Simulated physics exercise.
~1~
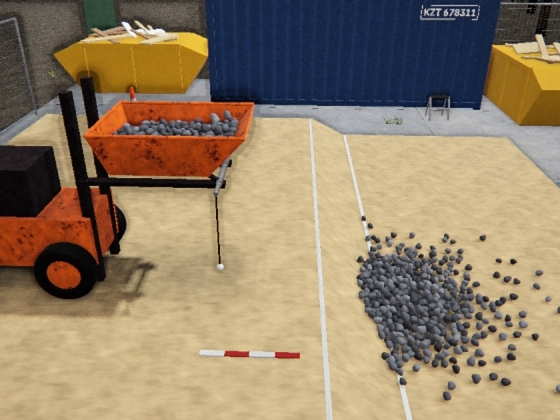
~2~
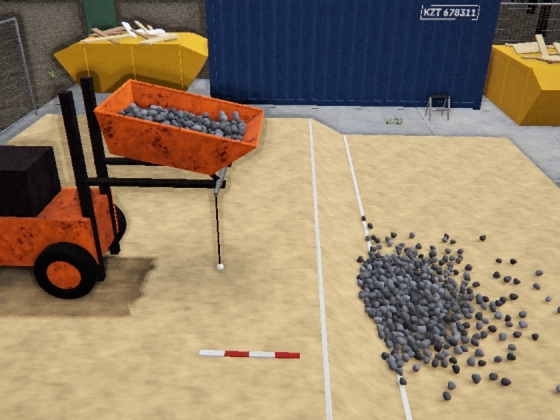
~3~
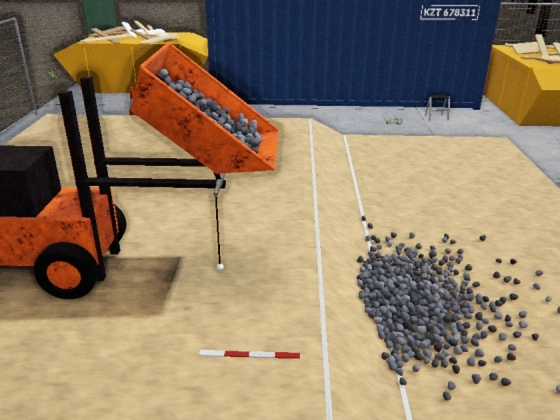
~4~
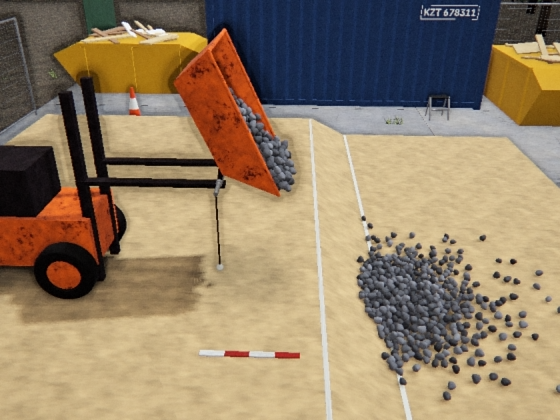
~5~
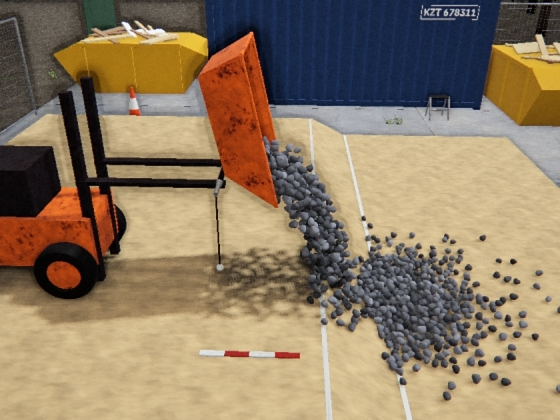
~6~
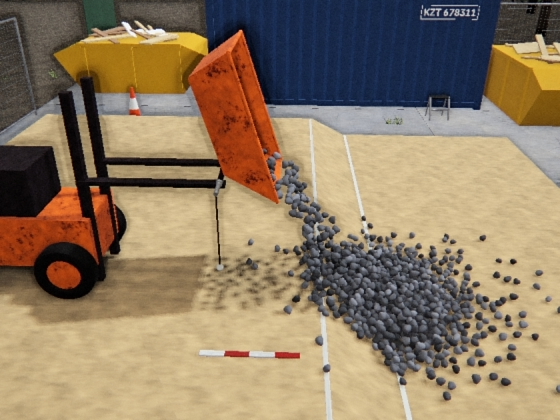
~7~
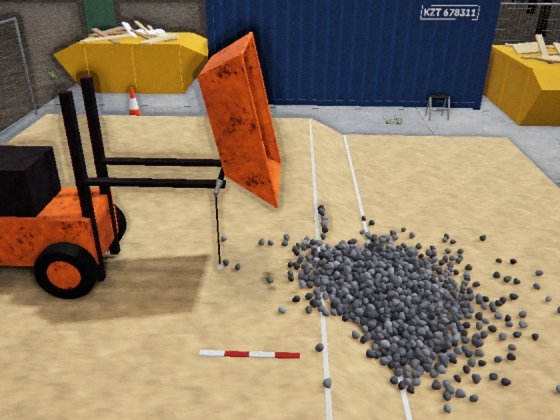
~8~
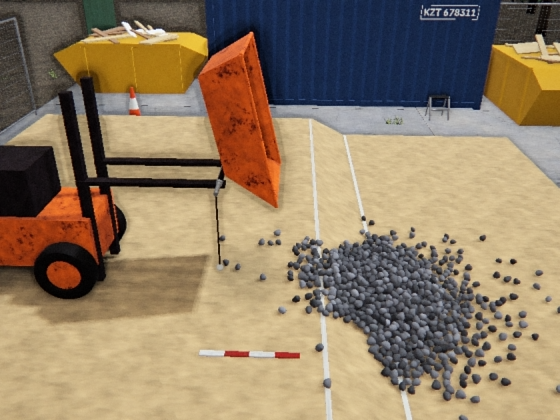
On a sandy yard, an orange forklift's skip tipping forward, pouring grey stones onto an earlier pile, jerking and ending empty.
